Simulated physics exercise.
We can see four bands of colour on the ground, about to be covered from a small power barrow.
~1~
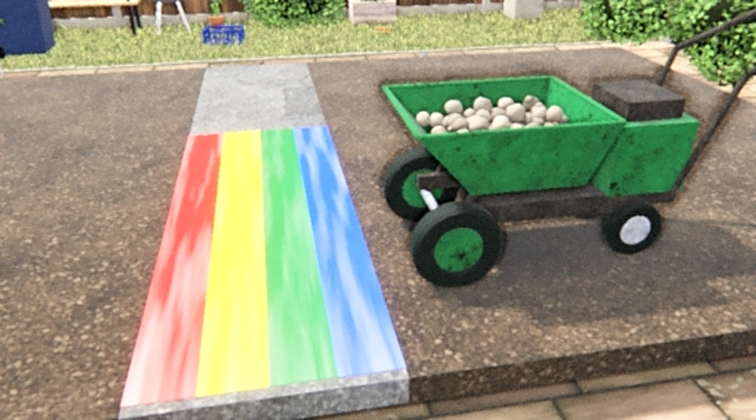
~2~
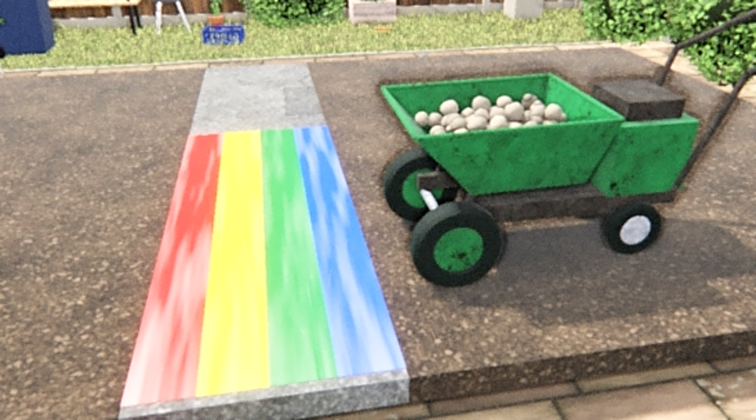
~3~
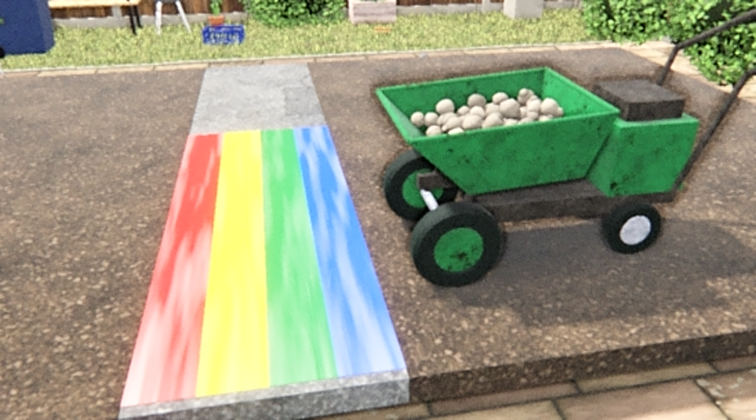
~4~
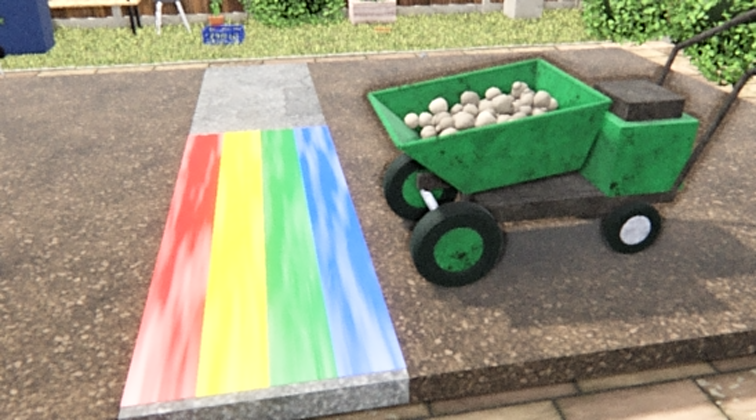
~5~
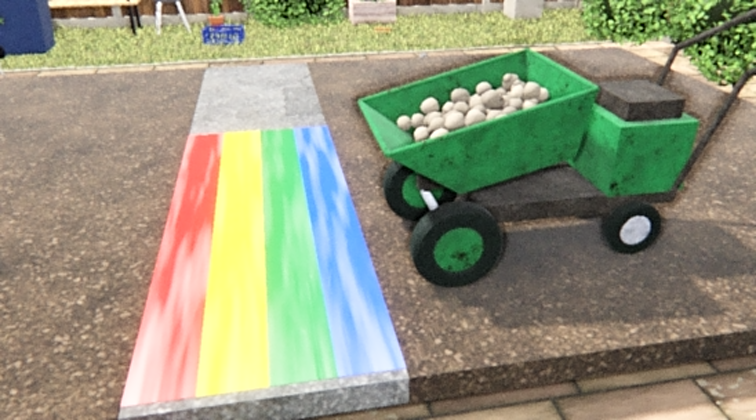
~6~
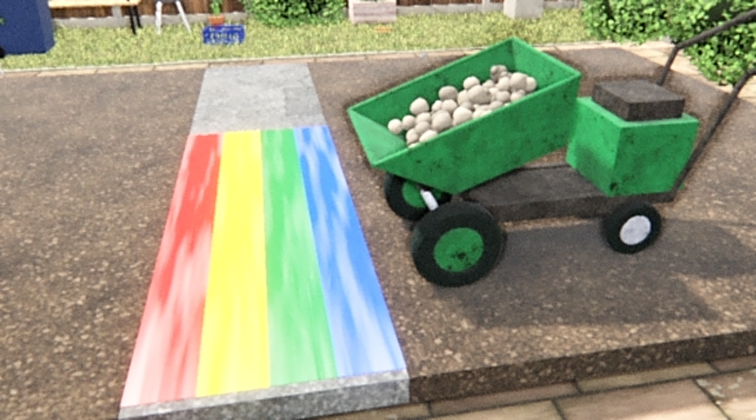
On a paved patch beside some grass, a small green barrow full of round pebbles stood right of red, yellow, green and blue strips, and its skip slowly tilted toward them, its back end rising.
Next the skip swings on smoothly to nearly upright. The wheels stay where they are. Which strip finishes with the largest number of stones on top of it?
The green strip.
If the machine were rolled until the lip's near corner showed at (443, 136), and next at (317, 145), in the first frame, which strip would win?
First place: The green one; second place: That red strip.
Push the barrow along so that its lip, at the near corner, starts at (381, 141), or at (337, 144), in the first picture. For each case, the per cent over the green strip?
First try: Around 10 %; second try: Around 0 %.
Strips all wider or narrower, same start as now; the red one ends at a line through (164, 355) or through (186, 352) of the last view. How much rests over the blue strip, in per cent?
Roughly 0 % and 0 %.
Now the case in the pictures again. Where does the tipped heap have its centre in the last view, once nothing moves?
Somewhere around (266, 260) in the final view.
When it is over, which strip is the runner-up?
Second place goes to yellow.
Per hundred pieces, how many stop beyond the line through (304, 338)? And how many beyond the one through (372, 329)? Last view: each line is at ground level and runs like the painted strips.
Respectively 60 and 80 percent.
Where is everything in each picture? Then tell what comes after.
The first frame shows lip of the skip (419, 138), level; top of the load (501, 125), river pebbles; blue strip (361, 325); green strip (299, 333); yellow strip (235, 341); red strip (168, 349).
The second frame shows lip of the skip (417, 139), tipped barely; top of the load (500, 124).
The third frame shows lip of the skip (410, 142), tipped barely; top of the load (529, 120).
The fourth frame shows lip of the skip (400, 147), tipped a little; top of the load (522, 114).
The fifth frame shows lip of the skip (388, 155), tipped a little; top of the load (513, 108).
The sixth frame shows lip of the skip (375, 166), tipped clearly; top of the load (517, 99); blue strip (361, 325); green strip (299, 333); yellow strip (235, 341); red strip (168, 349).
Just after the last frame, skip tipped steeply; every one in the skip.
A moment on, skip tipped right over; roughly two thirds in the skip; roughly a third over the green strip; about a tenth over the yellow strip.
Further on, skip tipped right over; roughly a quarter in the skip; just a few over the blue strip; roughly a third over the green strip; roughly a quarter over the yellow strip; about a tenth over the red strip; just a few off the paint.
When it is over, skip tipped right over; roughly a quarter in the skip; just a few over the blue strip; roughly a third over the green strip; roughly a quarter over the yellow strip; about a tenth over the red strip; just a few off the paint.
